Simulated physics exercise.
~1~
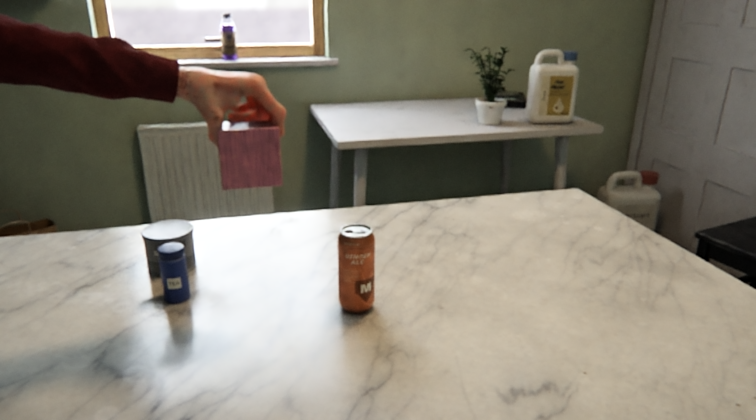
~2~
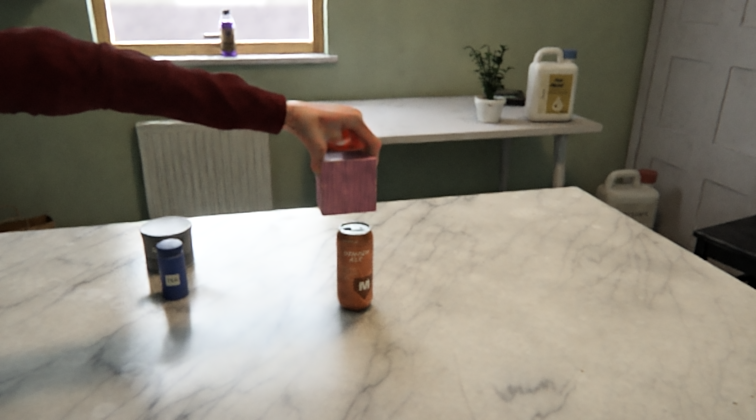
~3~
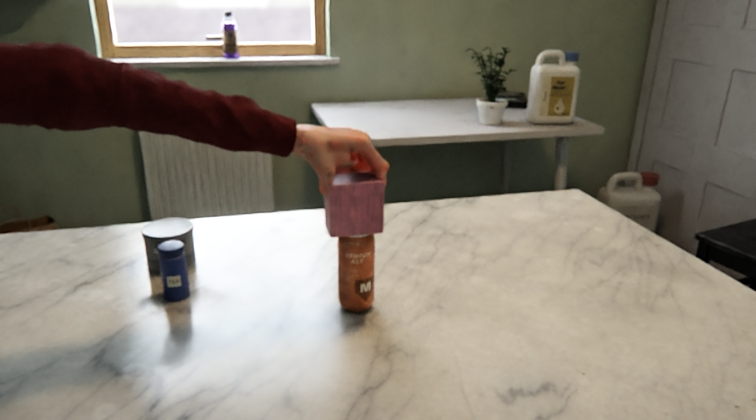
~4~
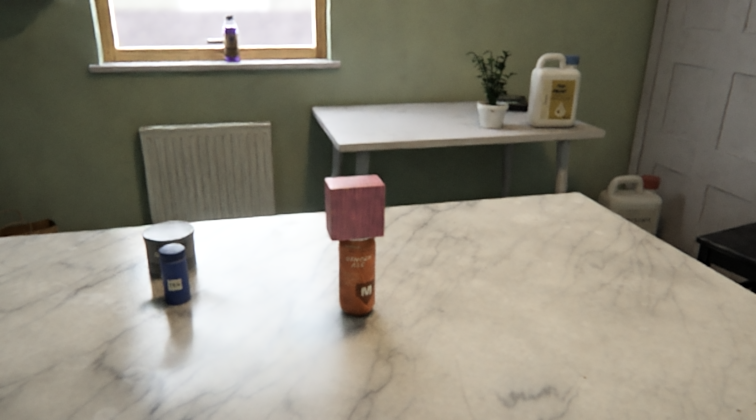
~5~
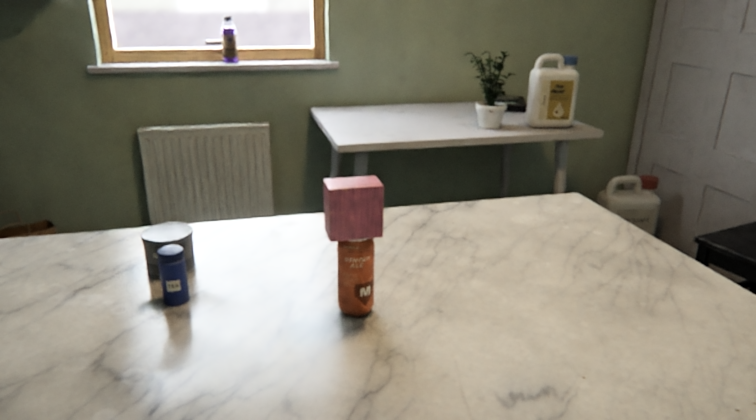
A hand in a dark red sleeve carried a pink block to the right across a marble-patterned table, lowered it onto an orange can and let go, and the block stayed balanced there beside the blue shaker and grey tub.
